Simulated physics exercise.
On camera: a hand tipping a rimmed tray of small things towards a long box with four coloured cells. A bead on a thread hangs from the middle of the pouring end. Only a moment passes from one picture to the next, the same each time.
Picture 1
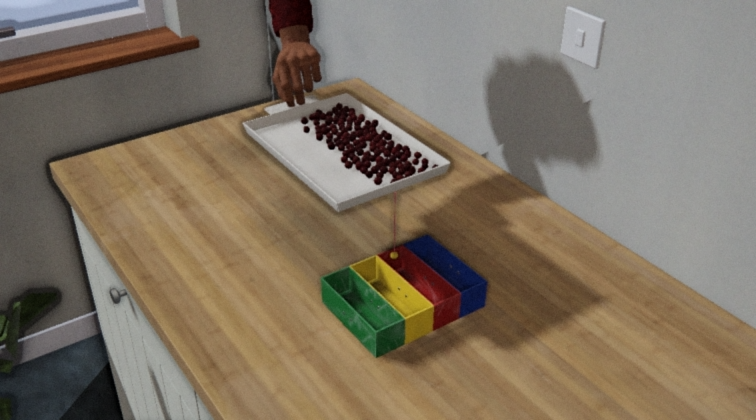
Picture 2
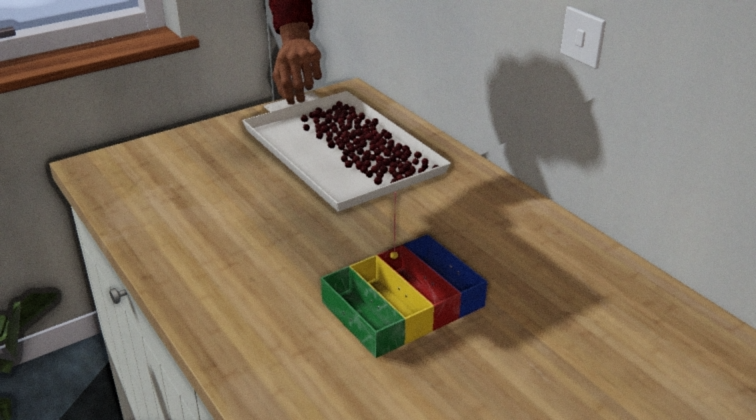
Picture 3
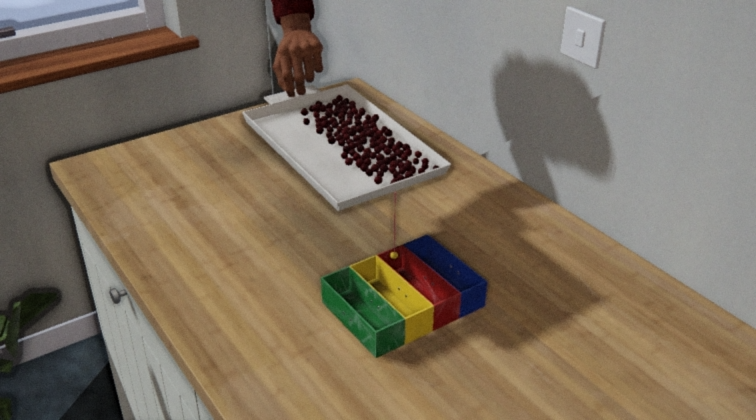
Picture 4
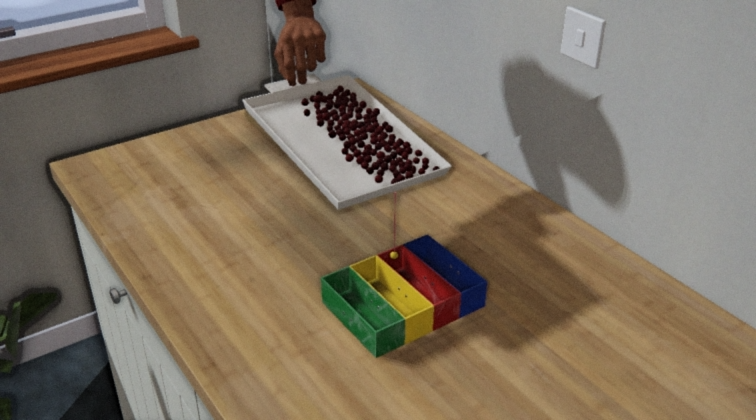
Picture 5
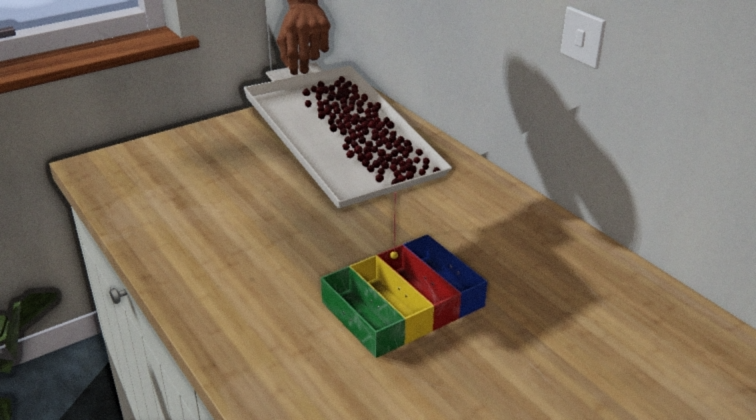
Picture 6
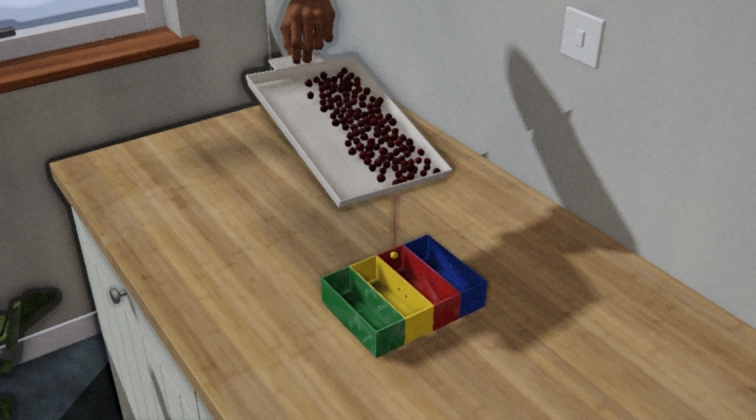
At the start, a hand holds the far end of a white rimmed tray of small dark red cherries above a wooden counter, near a box with green, yellow, red and blue cells. The hand gradually raises that end, and the tray slopes more steeply towards the box.
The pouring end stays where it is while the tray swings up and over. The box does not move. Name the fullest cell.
Fullest: The blue cell.
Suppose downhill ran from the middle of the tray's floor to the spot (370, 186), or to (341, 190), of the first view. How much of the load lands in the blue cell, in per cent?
About 0 and 0 per cent.
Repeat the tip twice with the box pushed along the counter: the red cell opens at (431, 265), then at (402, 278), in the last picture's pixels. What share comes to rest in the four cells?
Near 90 % and 40 %.
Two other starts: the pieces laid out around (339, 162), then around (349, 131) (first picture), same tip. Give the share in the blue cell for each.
The first gives 30 %, the second 30 %.
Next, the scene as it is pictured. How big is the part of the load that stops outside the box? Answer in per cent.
Some 40 per cent.
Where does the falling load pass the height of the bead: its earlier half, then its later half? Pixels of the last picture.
Around (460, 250) and then (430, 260).
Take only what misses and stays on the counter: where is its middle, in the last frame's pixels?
At about (496, 269).
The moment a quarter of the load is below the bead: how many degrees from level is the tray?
At some 110 degrees.
Just after the last frame, tray tipped steeply; every one on the tray.
A moment on, tray tipped past a quarter turn; the larger part on the tray; just a few in the yellow cell; just a few in the red cell; just a few in the blue cell; roughly a quarter falling or outside the box.
Further on, tray tipped past a quarter turn; roughly a quarter in the blue cell; roughly a quarter in the red cell; about a tenth in the yellow cell; just a few in the green cell; roughly a third falling or outside the box.
When it is over, tray tipped past a quarter turn; roughly a quarter in the blue cell; roughly a quarter in the red cell; about a tenth in the yellow cell; just a few in the green cell; roughly a third outside the box.
